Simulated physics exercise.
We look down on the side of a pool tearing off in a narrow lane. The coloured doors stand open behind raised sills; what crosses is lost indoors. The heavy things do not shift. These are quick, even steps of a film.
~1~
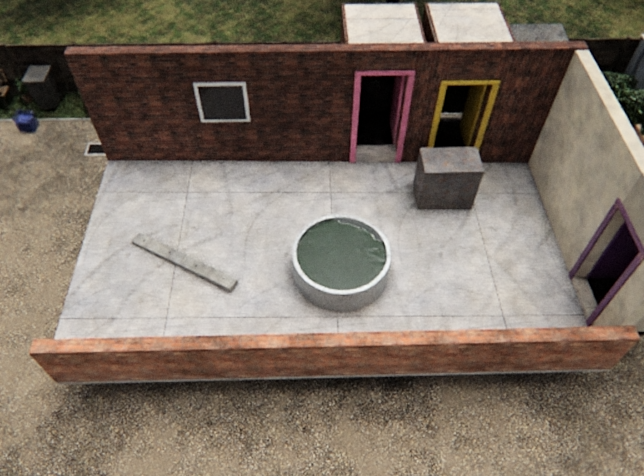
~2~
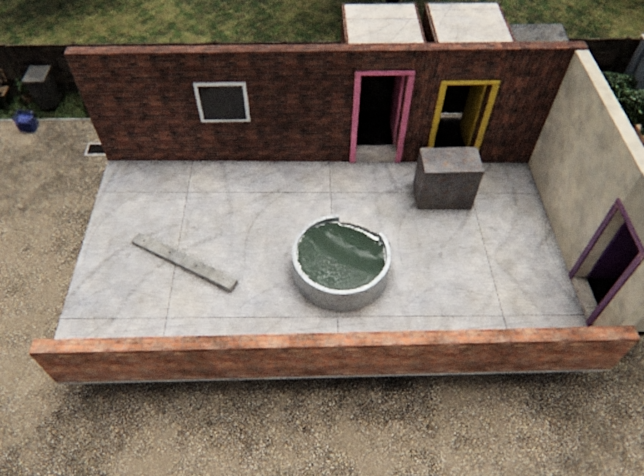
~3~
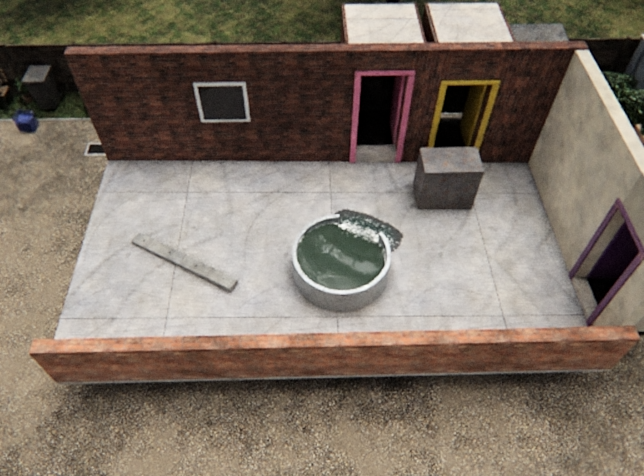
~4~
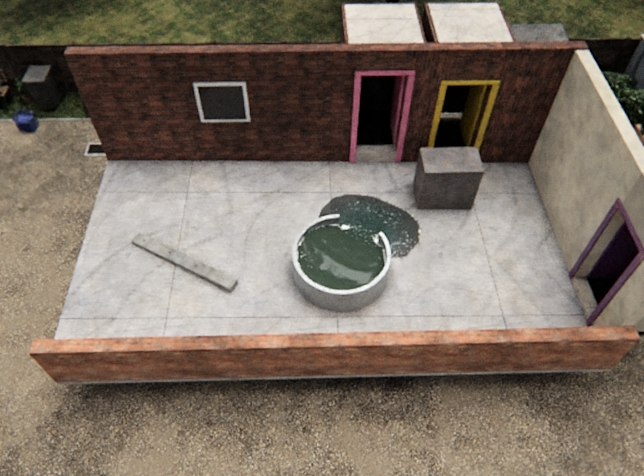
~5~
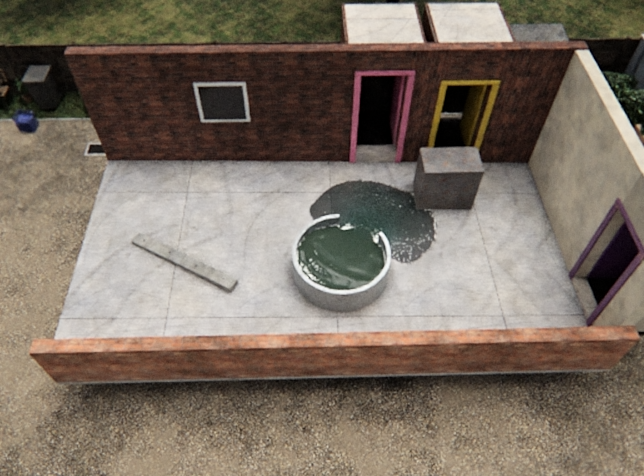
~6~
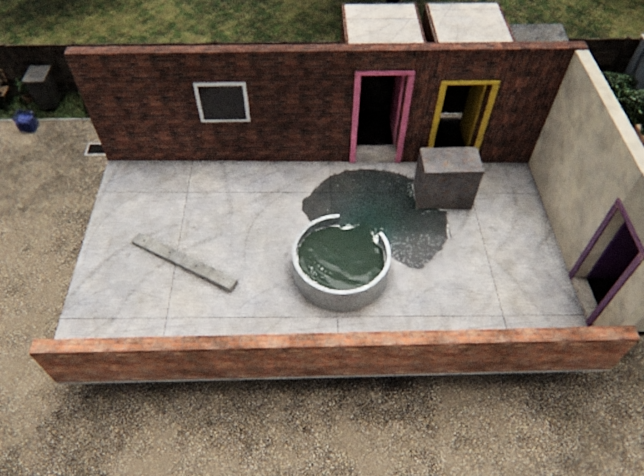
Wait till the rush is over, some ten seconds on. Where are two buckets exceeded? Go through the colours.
One by one: The purple door holds within the limit; the pink door holds within the limit; the yellow door holds within the limit.
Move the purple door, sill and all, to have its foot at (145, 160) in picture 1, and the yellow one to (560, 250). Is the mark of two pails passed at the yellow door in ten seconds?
Then: The yellow door stays under.
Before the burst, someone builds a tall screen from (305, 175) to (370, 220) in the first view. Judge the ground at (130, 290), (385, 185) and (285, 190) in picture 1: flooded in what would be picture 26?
As listed: Dry, wet, covered.
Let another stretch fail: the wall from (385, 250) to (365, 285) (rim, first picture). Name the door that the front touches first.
It is the door marked purple.
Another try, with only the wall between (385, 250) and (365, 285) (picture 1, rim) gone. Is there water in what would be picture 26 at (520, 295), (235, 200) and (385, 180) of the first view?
One after the other: Flooded, free of water, no water.
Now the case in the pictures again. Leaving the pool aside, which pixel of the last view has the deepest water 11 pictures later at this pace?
I would point to (407, 166).
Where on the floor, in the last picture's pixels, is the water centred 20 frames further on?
At about (404, 218).
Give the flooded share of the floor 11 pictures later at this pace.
About 20 per cent.
A moment on, water covers 15 % of the floor; the purple door not reached, the pink door wet at the sill, nothing in, the yellow door wet at the sill, nothing in.
Next, water covers 20 % of the floor; the purple door not reached, the pink door wet at the sill, nothing in, the yellow door wet at the sill, nothing in.
Then, water covers 30 % of the floor; the purple door wet at the sill, nothing in, the pink door wet at the sill, nothing in, the yellow door under two buckets in.
Later, water covers 50 % of the floor; the purple door wet at the sill, nothing in, the pink door wet at the sill, nothing in, the yellow door under two buckets in.
In the end, water covers 55 % of the floor; the purple door under two buckets in, the pink door wet at the sill, nothing in, the yellow door under two buckets in.
